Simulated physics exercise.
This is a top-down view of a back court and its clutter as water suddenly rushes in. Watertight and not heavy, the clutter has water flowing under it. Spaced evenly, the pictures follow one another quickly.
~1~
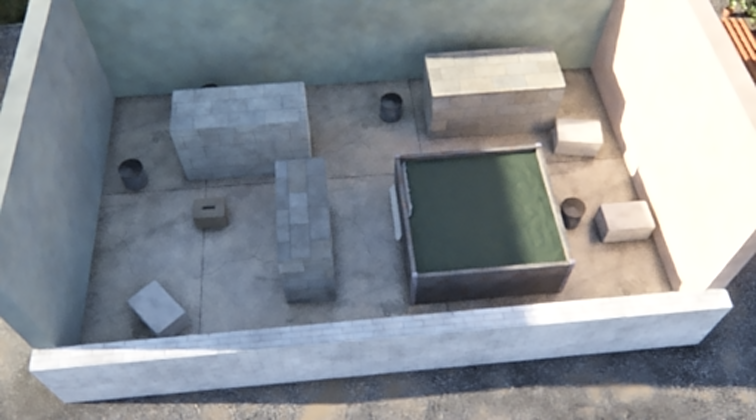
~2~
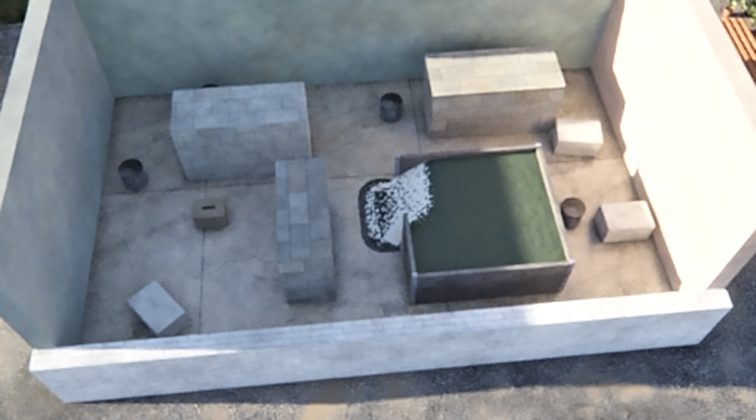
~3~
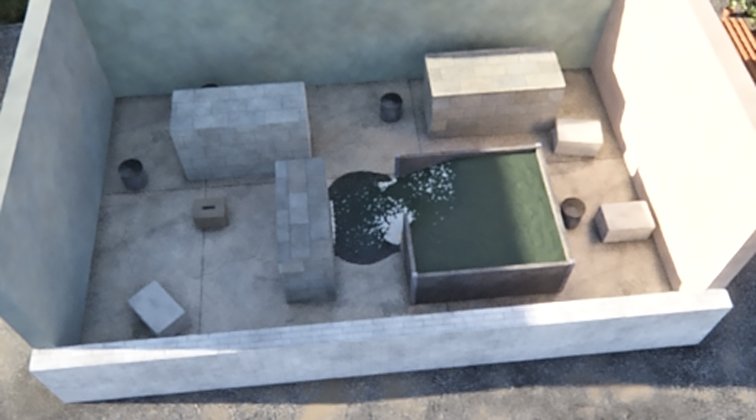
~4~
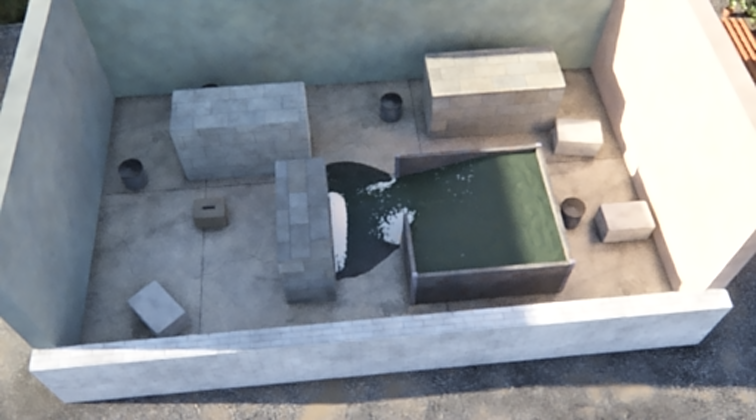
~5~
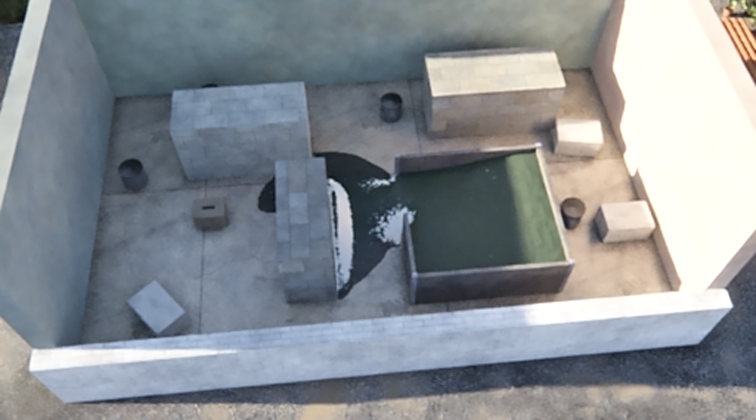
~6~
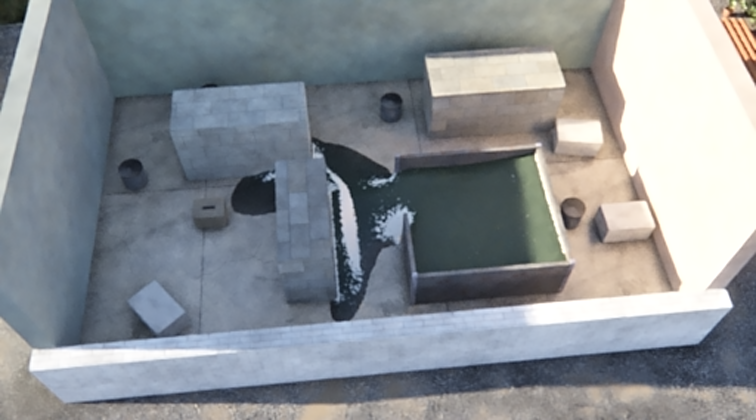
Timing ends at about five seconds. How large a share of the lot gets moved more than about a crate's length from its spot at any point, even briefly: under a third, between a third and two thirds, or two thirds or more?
Under a third.
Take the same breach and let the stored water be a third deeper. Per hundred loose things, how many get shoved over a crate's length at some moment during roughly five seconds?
I'd say somewhere about 50 percent.
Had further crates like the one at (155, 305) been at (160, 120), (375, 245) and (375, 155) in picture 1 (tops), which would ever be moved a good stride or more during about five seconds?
Results - 1: Doesn't go far; 2: Ends up far away; 3: Doesn't go far.
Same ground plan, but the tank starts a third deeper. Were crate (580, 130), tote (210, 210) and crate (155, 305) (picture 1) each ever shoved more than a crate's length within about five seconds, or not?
In the order you named them: Stayed within the threshold, went past the threshold, went past the threshold.
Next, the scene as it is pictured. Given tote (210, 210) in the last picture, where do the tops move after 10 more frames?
Approximately at pixel (185, 232).
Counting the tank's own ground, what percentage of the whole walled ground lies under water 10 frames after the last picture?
45 per cent.
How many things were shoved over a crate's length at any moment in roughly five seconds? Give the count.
Number: 1.
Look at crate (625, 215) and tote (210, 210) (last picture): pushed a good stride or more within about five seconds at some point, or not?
One by one, first never cleared it, second passed the mark.
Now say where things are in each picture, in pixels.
In the first picture, a crate at (156, 307), on the bottom; a pail at (391, 101), on the bottom; 0 of 8 have shifted.
In the second picture, a crate at (156, 307) rests on the ground; a pail at (391, 101), on the bottom; 0 of 8 have shifted.
In the third picture, a crate at (156, 307) rests on the ground; a pail at (391, 101) rests on the ground; 0 of 8 have shifted.
In the fourth picture, a crate at (156, 307) rests on the ground; a pail at (391, 101), on the bottom; 0 of 8 have shifted.
In the fifth picture, a crate at (156, 307), on the bottom; a pail at (391, 101), on the bottom; 0 of 8 have shifted.
In the sixth picture, a crate at (156, 307) rests on the ground; a pail at (391, 101), on the bottom; 0 of 8 have shifted.
A moment on, 0 of 8 are well off their spots; 0 afloat.
Next, 0 of 8 are well off their spots; 0 afloat.
Later, 1 of 8 are well off their spots; 0 afloat.
In the end, 1 of 8 are well off their spots, and 1 have been at some point; 2 afloat.
